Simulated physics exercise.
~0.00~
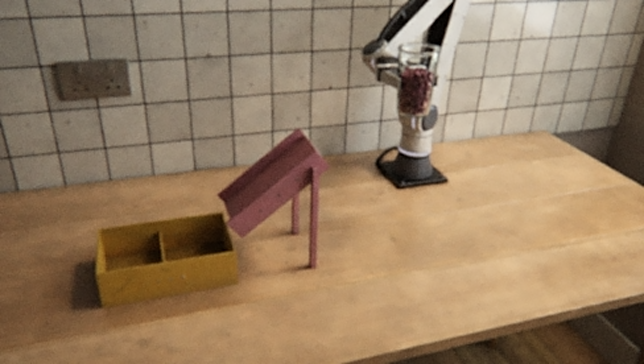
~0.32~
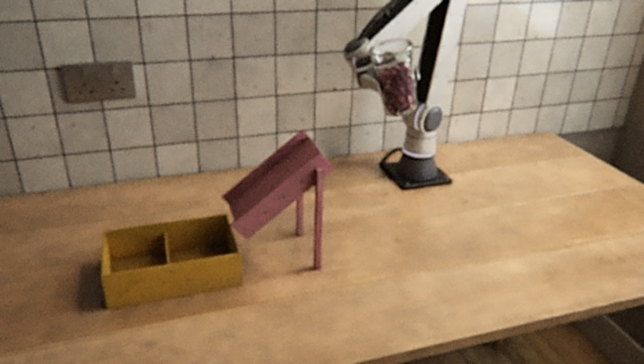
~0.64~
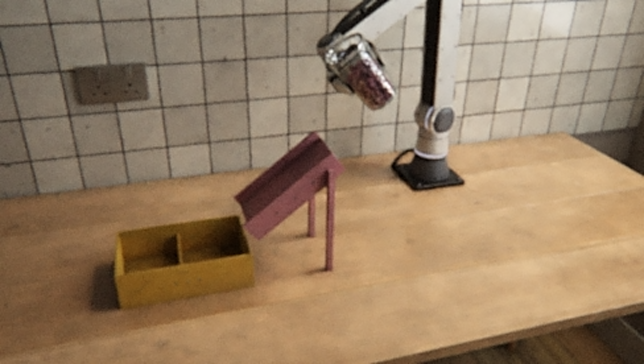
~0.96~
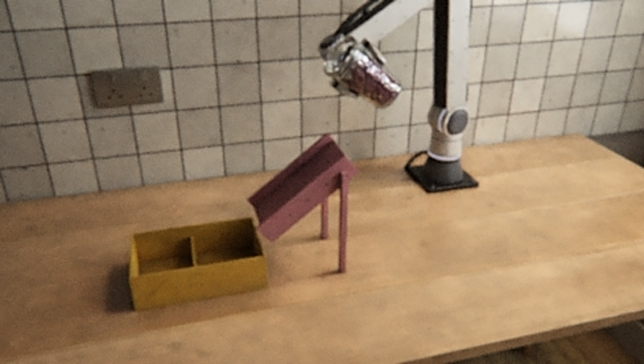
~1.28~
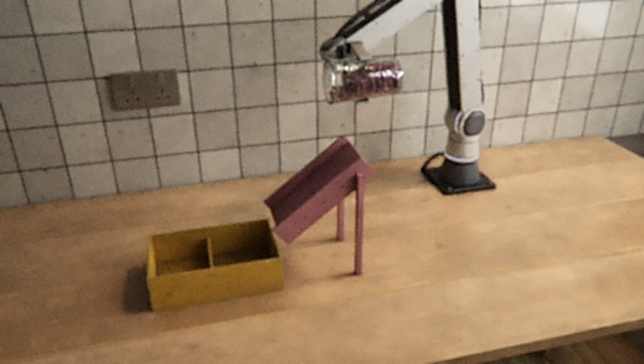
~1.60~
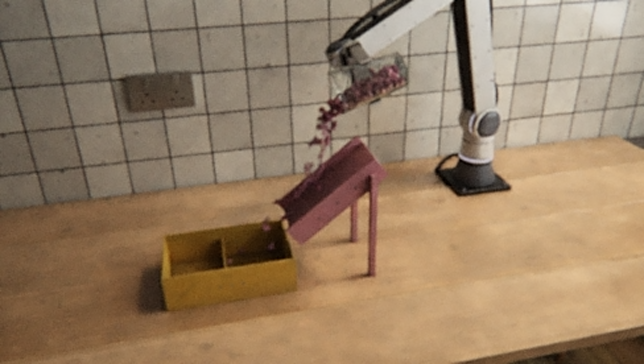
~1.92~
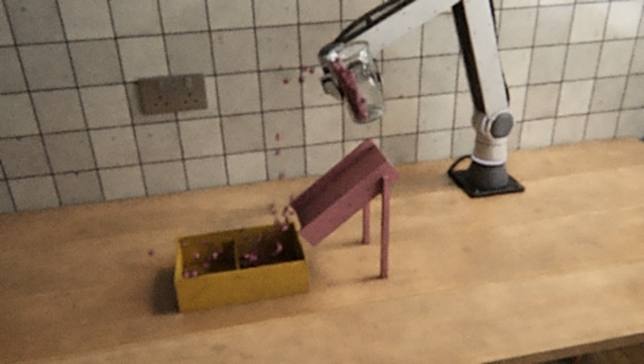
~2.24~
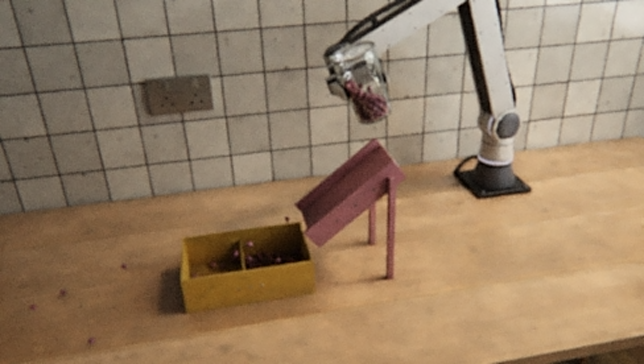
Robot arm tipping a clear cup of dark red beads over a sloping chute, spilling some into a yellow divided box, then righting it.
